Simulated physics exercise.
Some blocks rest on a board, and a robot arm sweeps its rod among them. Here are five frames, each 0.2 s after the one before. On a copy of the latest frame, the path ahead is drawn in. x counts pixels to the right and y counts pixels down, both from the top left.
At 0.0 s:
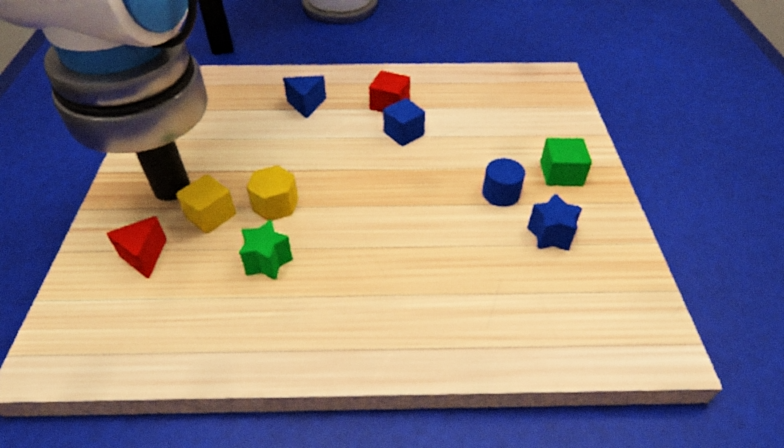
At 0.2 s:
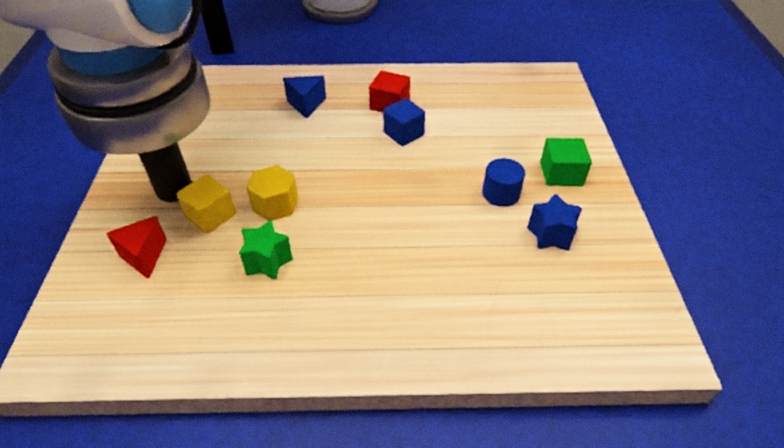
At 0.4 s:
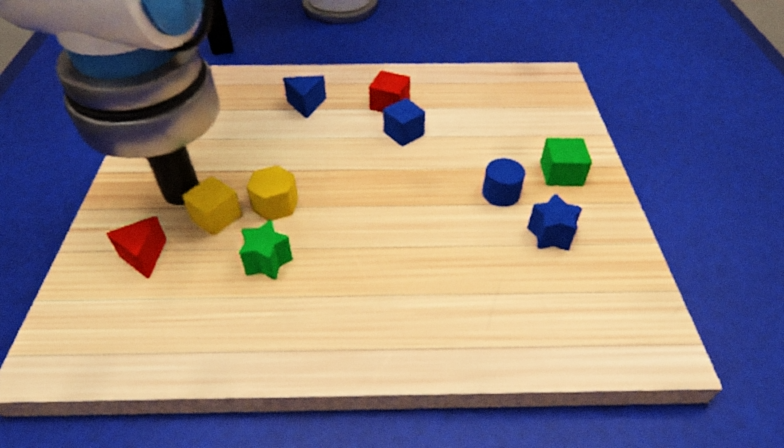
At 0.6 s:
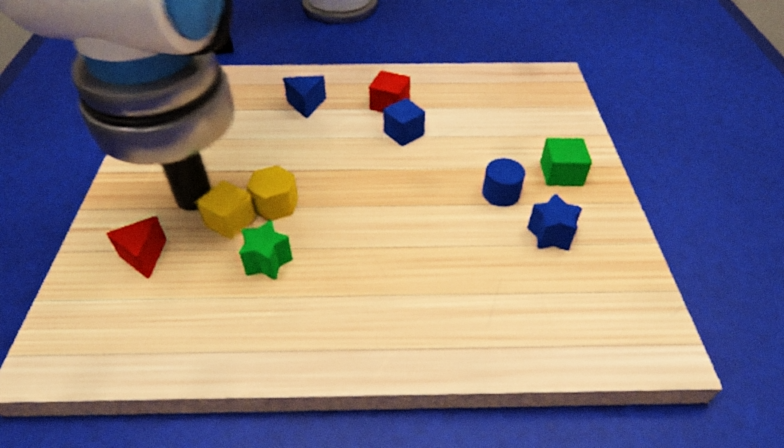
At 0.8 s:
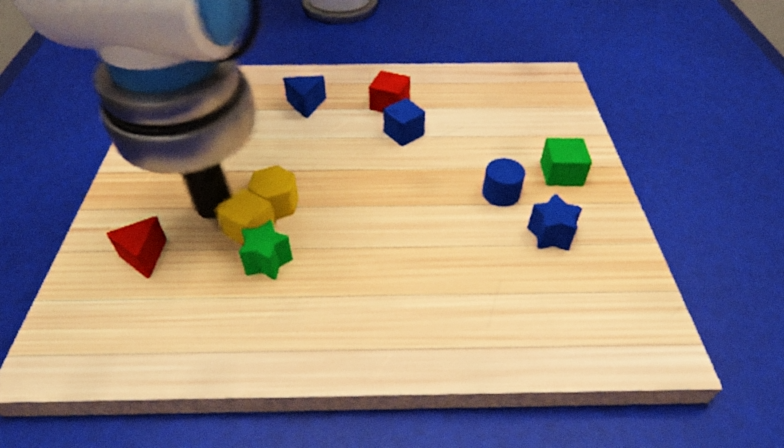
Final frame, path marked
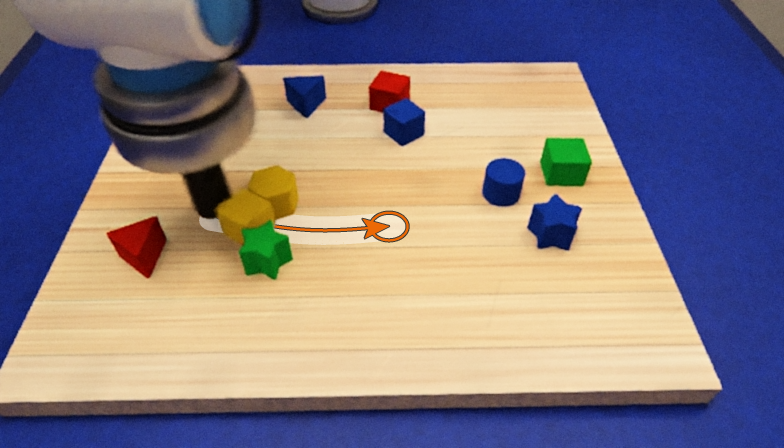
The clip shows colored blocks scattered on a wooden board as a robot arm's dark rod moves right and slightly toward the viewer, pushing a yellow block a short way into the gap beside the yellow hexagon and green star.
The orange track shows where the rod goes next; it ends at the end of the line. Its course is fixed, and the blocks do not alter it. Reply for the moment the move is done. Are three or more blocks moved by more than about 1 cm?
Short answer: Yes.
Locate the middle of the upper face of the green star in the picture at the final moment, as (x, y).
Around pixel (280, 259).
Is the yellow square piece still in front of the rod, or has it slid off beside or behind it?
The rod no longer has it in front.
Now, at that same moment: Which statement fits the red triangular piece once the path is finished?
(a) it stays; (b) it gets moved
Correct choice: A.
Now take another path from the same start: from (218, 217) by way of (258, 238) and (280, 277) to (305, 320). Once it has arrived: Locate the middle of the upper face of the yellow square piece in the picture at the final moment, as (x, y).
Its top centre is at about (310, 232).
The line goes from (218, 217) over (301, 229) to (389, 226).
What follows on the original path. One third of the way, rod at (271, 215); yellow square piece at (295, 223), turned 20° clockwise; green star at (278, 256), turned 50° clockwise; yellow hexagonal block at (292, 176), turned 50° anticlockwise.
Two thirds of the way, rod at (331, 219); yellow square piece at (331, 237), turned 50° clockwise; green star at (280, 259), turned 65° clockwise; yellow hexagonal block at (299, 176), turned 75° anticlockwise.
At the end, rod at (389, 215); red triangular piece unmoved; yellow square piece at (331, 237), turned 50° clockwise; green star at (280, 259), turned 65° clockwise; yellow hexagonal block at (299, 176), turned 75° anticlockwise.
